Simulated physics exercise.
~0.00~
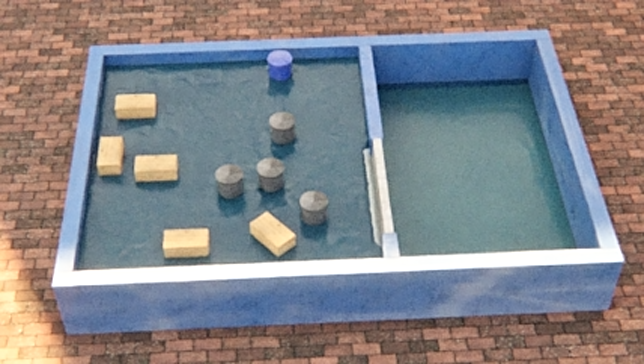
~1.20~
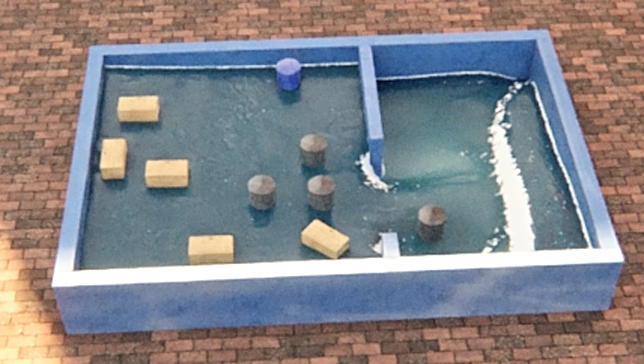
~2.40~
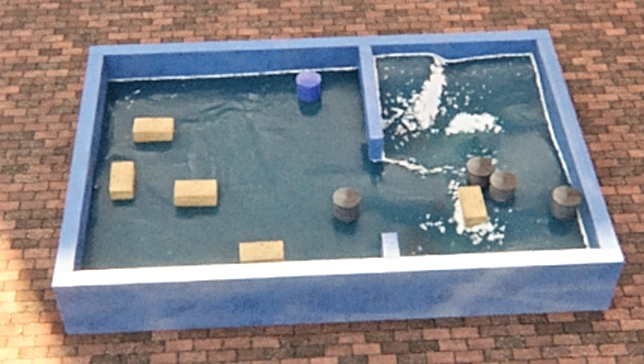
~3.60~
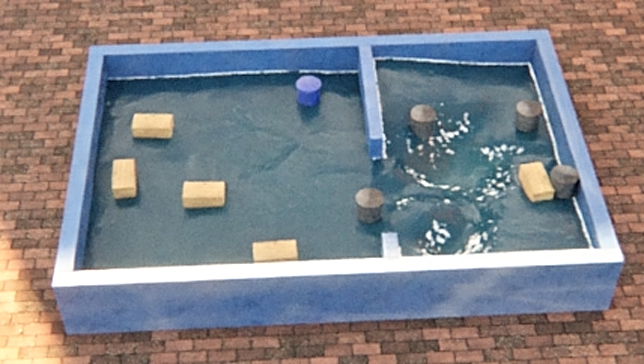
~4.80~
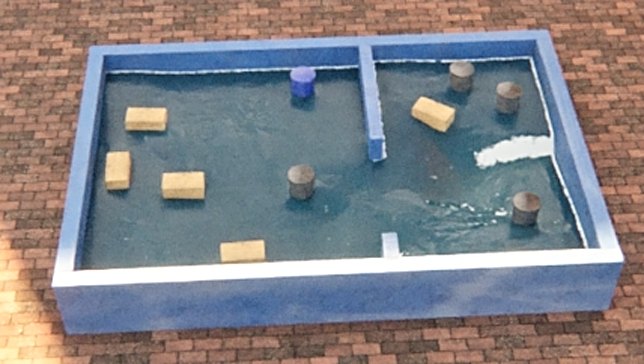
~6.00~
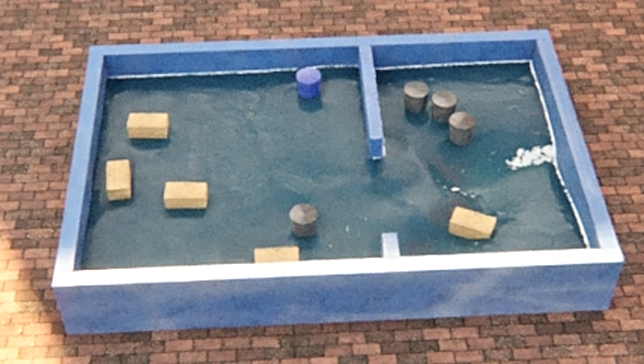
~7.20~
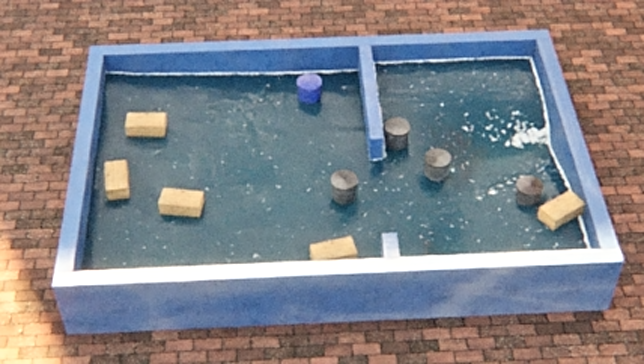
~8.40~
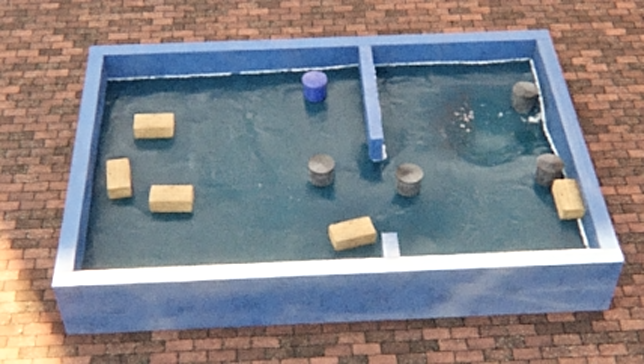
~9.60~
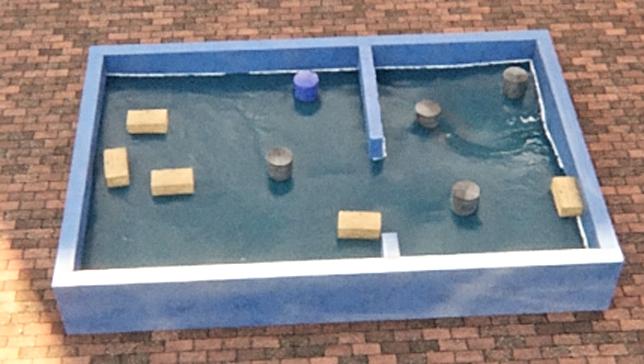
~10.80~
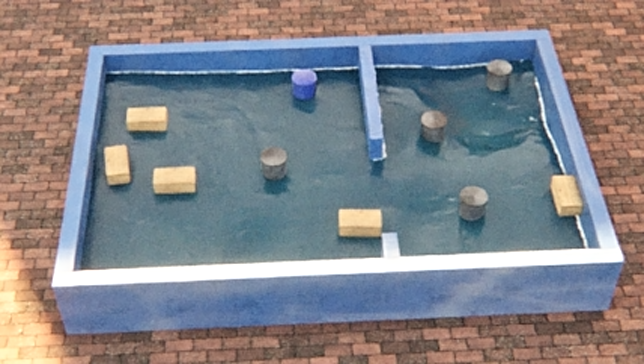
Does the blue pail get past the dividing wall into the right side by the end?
No, the blue pail only drifts a little and is still floating on the left side of the dividing wall at the end.
